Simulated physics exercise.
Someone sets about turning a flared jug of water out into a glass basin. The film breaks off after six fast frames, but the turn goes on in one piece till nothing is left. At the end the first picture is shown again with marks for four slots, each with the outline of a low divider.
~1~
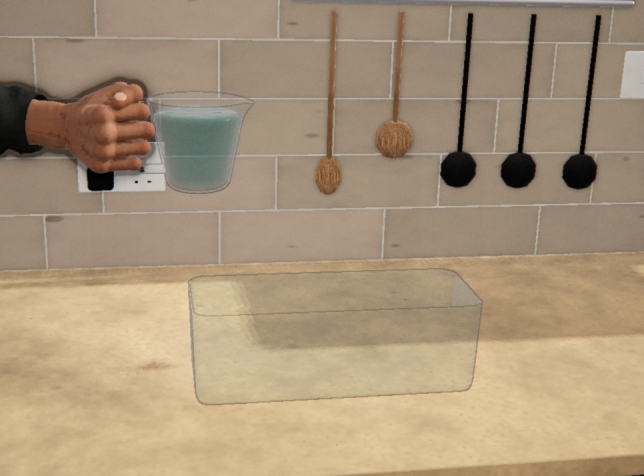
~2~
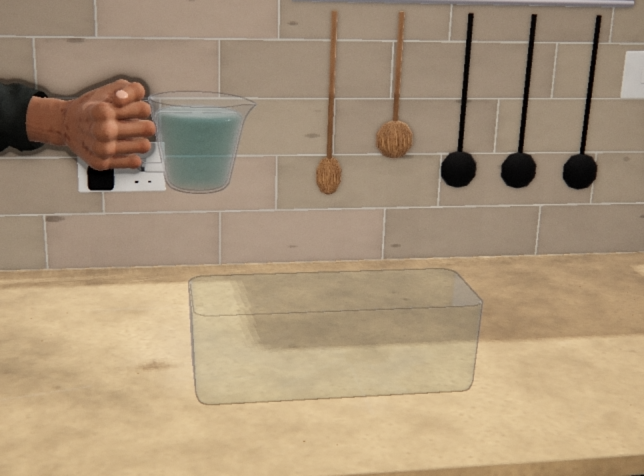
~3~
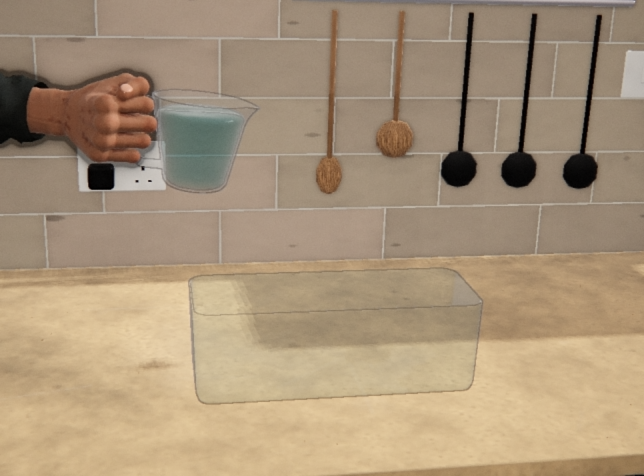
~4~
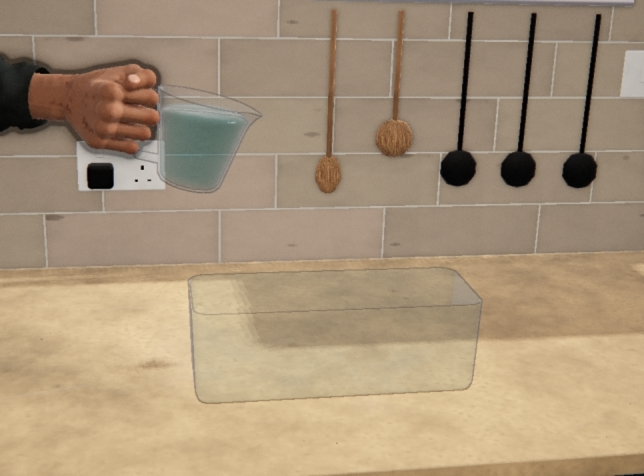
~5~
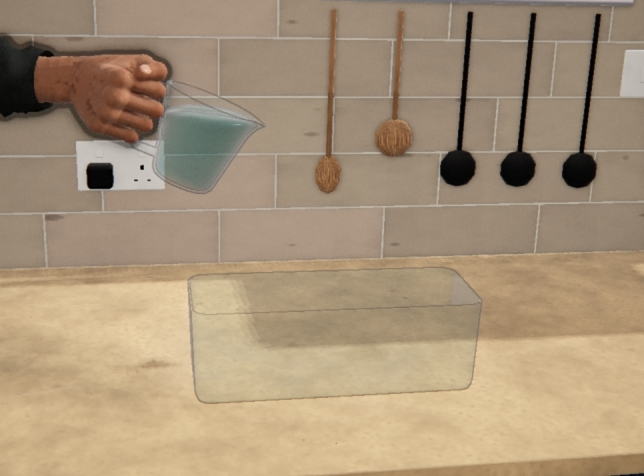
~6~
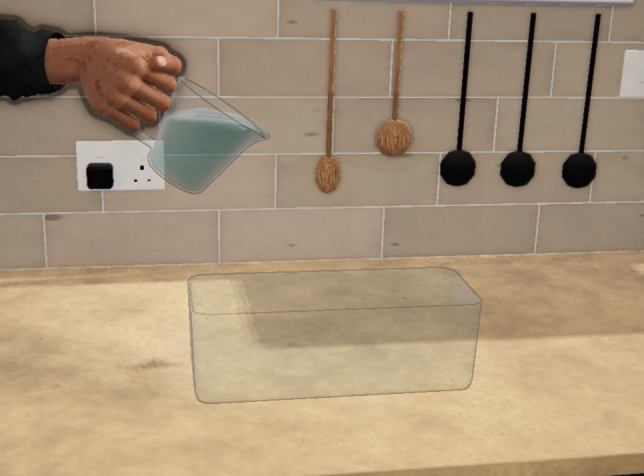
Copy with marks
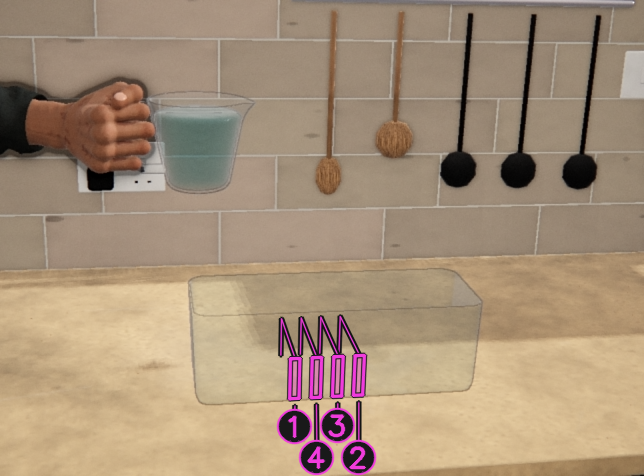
A hand tilting a clear jug of blue-green liquid steadily rightward above an empty glass basin, the liquid reaching the lip.
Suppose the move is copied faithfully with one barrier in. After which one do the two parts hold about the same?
Position 4.
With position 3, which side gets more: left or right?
More ends on the left.
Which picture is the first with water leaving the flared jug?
Picture 6.
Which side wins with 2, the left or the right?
The left side.
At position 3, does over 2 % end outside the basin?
Yes, it does.
On the marked copy, 1 at (294, 405); 2 at (358, 402); 3 at (337, 403); 4 at (316, 404).
With 1, about 8 % ends left of the wall and 89 % right of it.
With 2, about 89 % ends left of the wall and 5 % right of it; 7 % is lost outside.
With 3, about 82 % ends left of the wall and 11 % right of it; 7 % is lost outside.
With 4, about 56 % ends left of the wall and 42 % right of it.
